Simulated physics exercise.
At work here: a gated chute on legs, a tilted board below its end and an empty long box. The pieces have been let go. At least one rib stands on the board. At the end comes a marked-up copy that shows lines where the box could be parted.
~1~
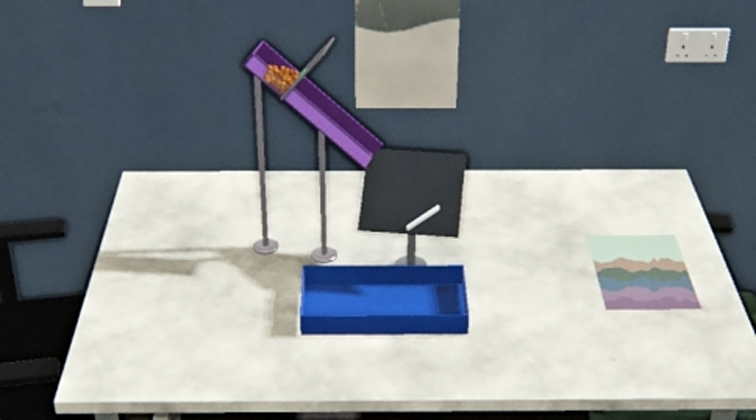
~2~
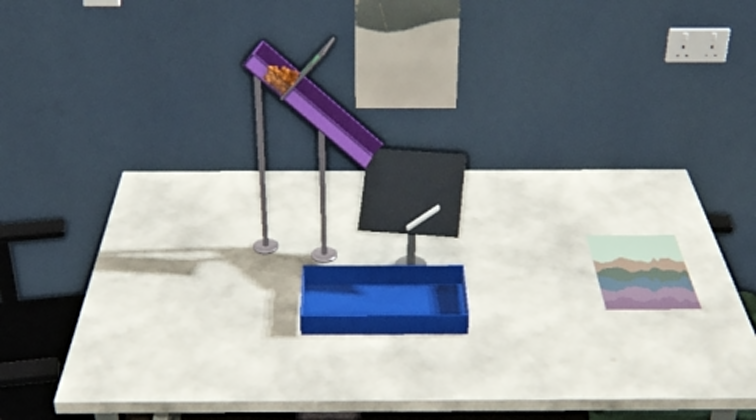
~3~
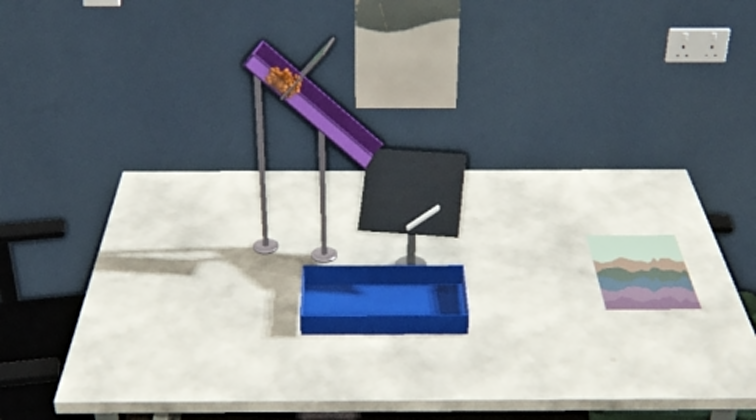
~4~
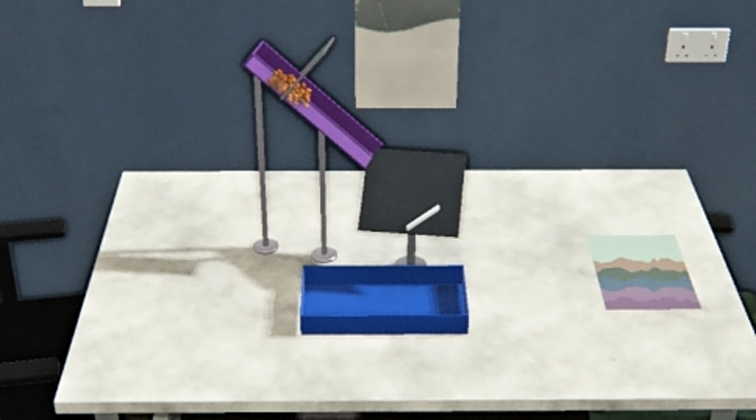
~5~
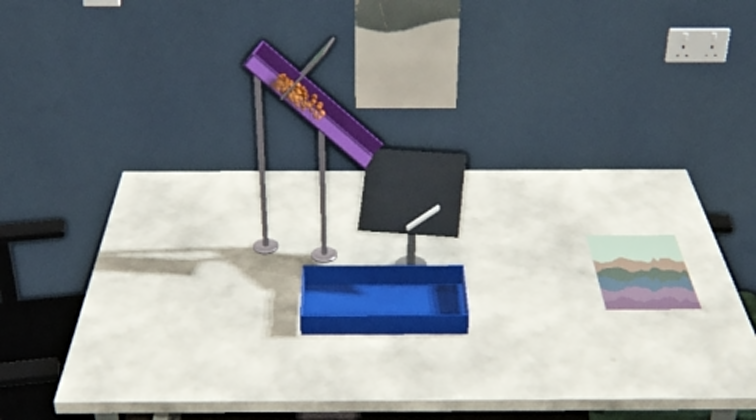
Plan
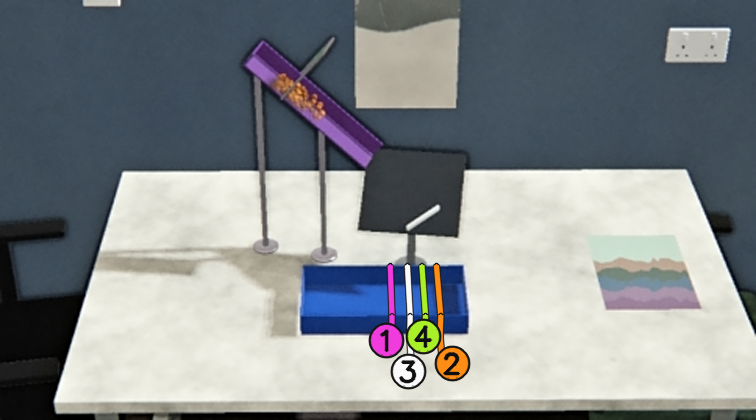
The clip opens on small orange pieces bunched near the top of a sloping purple chute on legs, above a tilted black board and an empty blue box. The pieces begin sliding down to the right past the raised gate, spreading into a loose cluster partway along the chute.
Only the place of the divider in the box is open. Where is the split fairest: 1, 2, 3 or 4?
1.
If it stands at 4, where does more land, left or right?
The left side.
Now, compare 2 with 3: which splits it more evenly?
The answer is 3.
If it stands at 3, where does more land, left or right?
More lands on the left.
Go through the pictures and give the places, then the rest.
In the first frame, load behind the gate at (282, 78), bits of cat kibble; lip of the chute at (369, 162), sloping fairly steeply.
In the second frame, middle of the board at (412, 192), tilted fairly steeply; middle of its low edge at (408, 233); of its high edge at (417, 151).
In the third frame, front corners of the box at (300, 316) and (469, 315), empty; front of the load at (297, 92).
In the fourth frame, middle of the load at (291, 86); its front at (306, 105), about a quarter of the way to the lip; rib from (439, 206) to (407, 227).
In the fifth frame, middle of the load at (298, 92); its front at (322, 114), about a third of the way to the lip.
On the marked copy, line 1 crosses the front rim at (391, 315); line 2 crosses the front rim at (440, 315); line 3 crosses the front rim at (410, 315); line 4 crosses the front rim at (425, 315).
With 1, of what is caught, about a third on the left of the divider, about two thirds on the right.
With 2, of what is caught, nearly all on the left of the divider, a small part on the right.
With 3, of what is caught, most on the left of the divider, about a quarter on the right.
With 4, of what is caught, most on the left of the divider, a small part on the right.
